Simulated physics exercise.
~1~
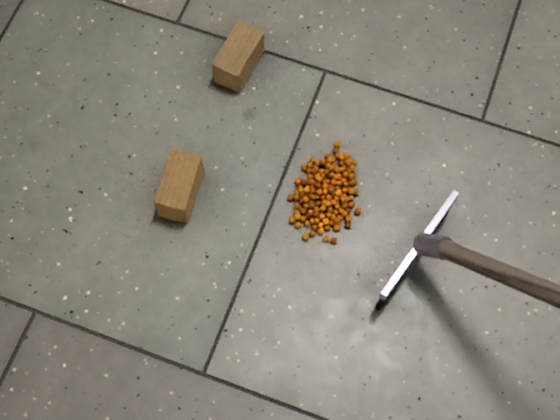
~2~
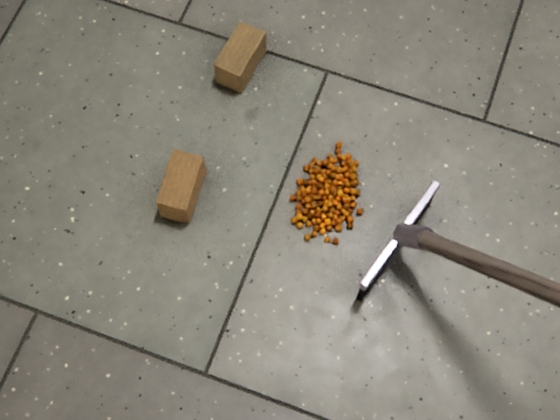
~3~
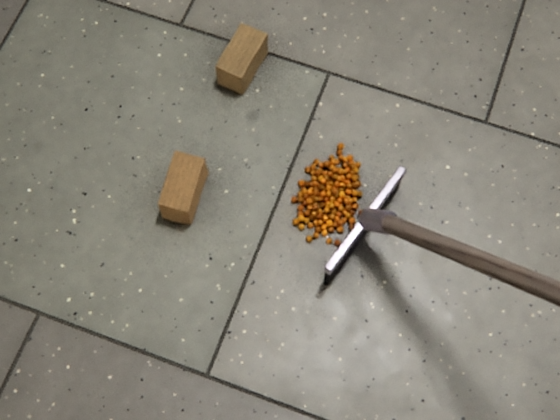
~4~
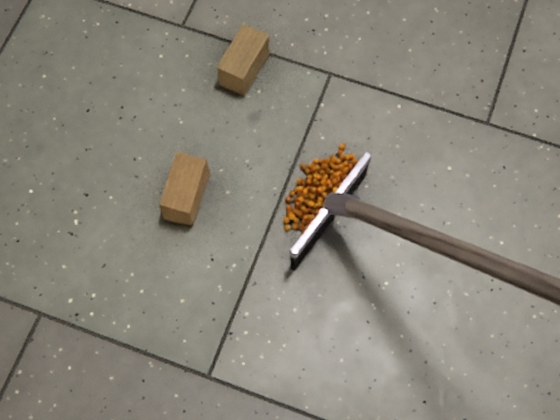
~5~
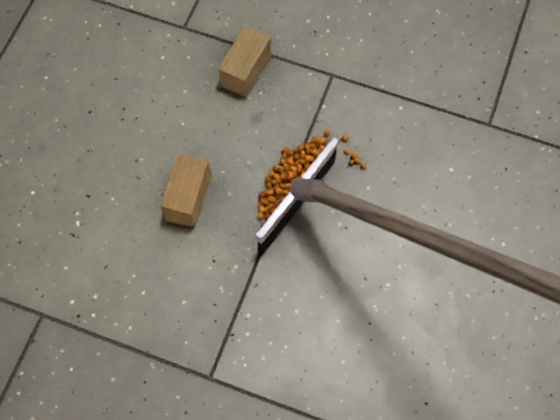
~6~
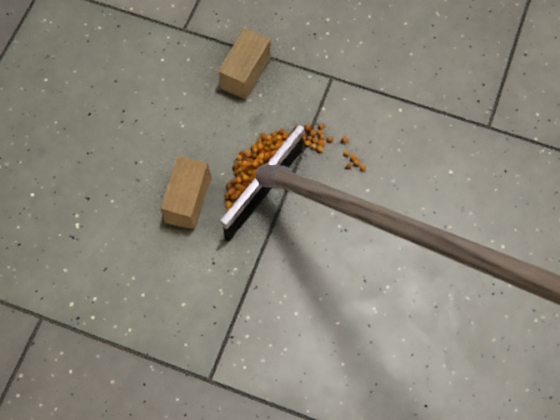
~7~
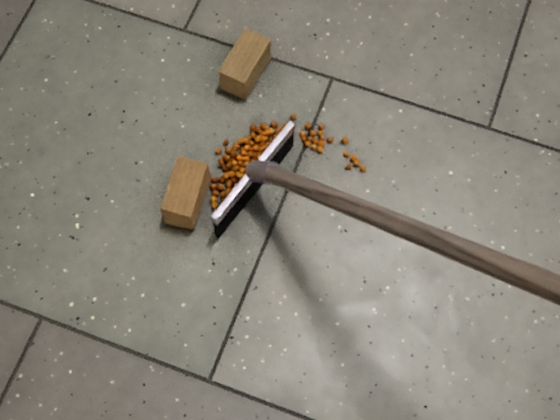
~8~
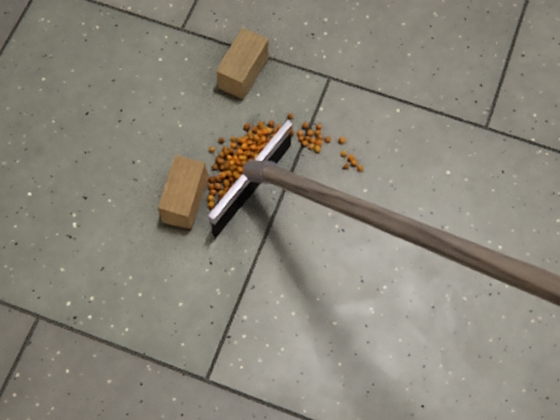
A squeegee pushes orange kernels up and left toward two wooden blocks, stopping before the gap.
